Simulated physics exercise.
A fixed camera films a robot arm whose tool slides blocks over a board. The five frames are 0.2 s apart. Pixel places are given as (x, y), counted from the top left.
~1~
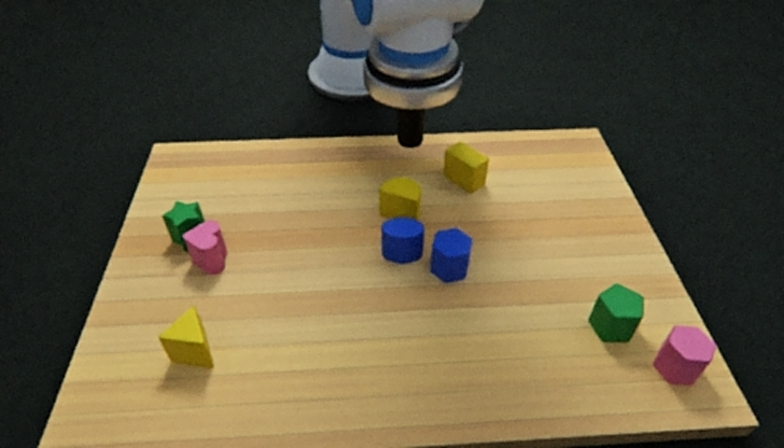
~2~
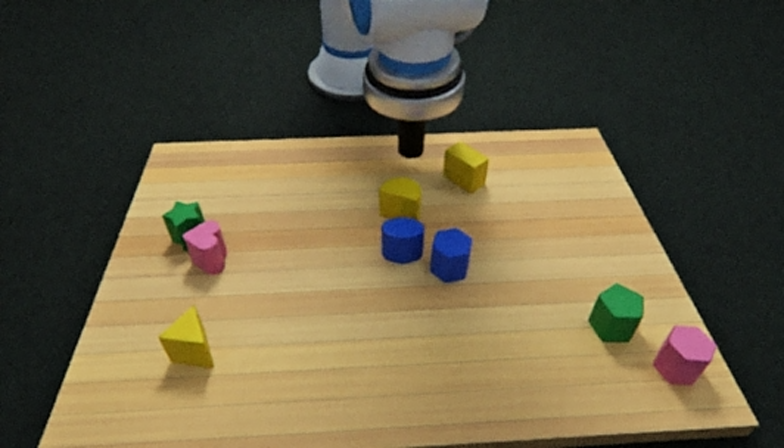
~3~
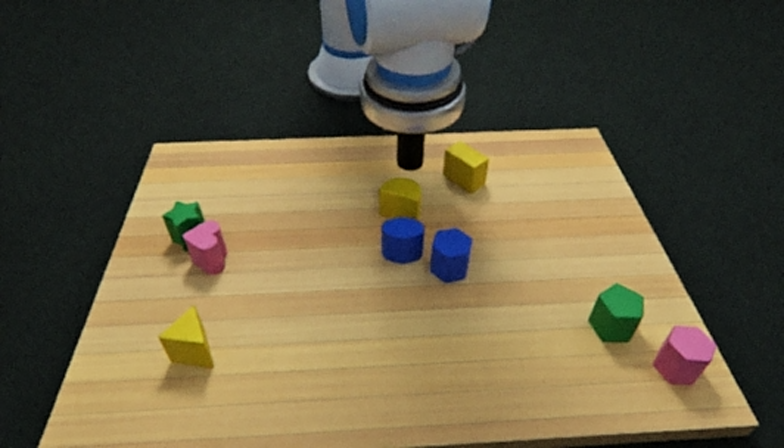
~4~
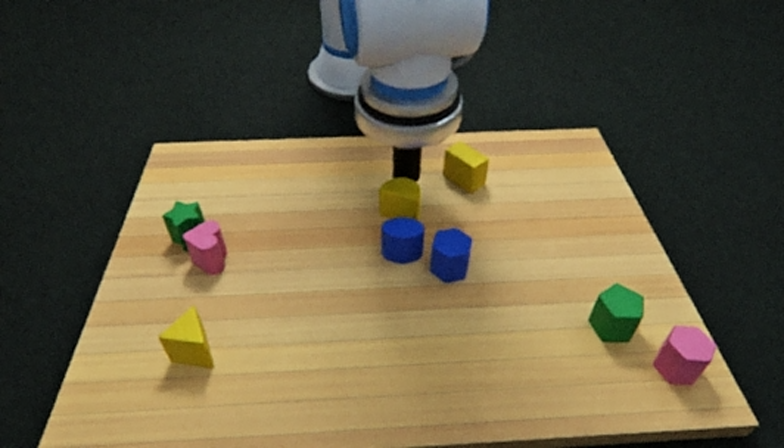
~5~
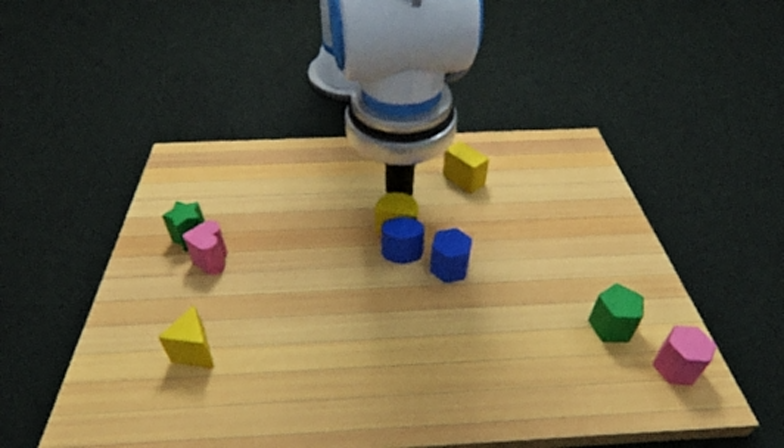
A robot arm moved its dark tool forward over a wooden board scattered with colored blocks, then nudged the yellow half-round block a little toward the blue oval one while the other blocks stayed still.
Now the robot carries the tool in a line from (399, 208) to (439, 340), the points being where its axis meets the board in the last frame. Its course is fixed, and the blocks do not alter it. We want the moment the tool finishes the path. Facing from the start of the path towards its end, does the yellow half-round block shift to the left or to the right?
The yellow half-round block goes right.
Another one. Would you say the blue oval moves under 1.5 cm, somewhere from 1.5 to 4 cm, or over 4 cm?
My answer is that it shifts over 4 cm.
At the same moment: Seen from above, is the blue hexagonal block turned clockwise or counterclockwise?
Looking down, it rotates anti-clockwise.
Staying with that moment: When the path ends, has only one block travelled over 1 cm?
My answer is no.
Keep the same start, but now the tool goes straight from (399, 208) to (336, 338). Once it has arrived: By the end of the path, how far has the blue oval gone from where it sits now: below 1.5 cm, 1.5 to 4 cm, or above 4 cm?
The distance will be above 4 cm.
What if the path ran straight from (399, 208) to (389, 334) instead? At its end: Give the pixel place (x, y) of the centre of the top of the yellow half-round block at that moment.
Final place: (417, 332).
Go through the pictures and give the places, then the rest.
The first picture shows tool's lower end at (410, 141); yellow half-round block at (403, 187); blue oval at (403, 227); blue hexagonal block at (453, 242).
The second picture shows tool at (411, 151); blocks still.
The third picture shows tool at (410, 163); blocks still.
The fourth picture shows tool at (406, 176); blocks still.
The fifth picture shows tool at (400, 191); yellow half-round block at (399, 202); blue oval at (403, 227); blue hexagonal block at (453, 242).
On the path given first. One third of the way, tool at (411, 230); yellow half-round block at (407, 244); blue oval at (404, 267), turned 25° clockwise.
Two thirds of the way, tool at (424, 274); yellow half-round block at (412, 291), turned 35° clockwise; blue oval at (393, 312), turned 55° clockwise; blue hexagonal block at (455, 244), turned 20° anticlockwise.
At the end, tool at (441, 325); yellow half-round block at (411, 337), turned 90° clockwise; blue oval at (377, 336), turned 100° clockwise; blue hexagonal block at (455, 244), turned 20° anticlockwise.
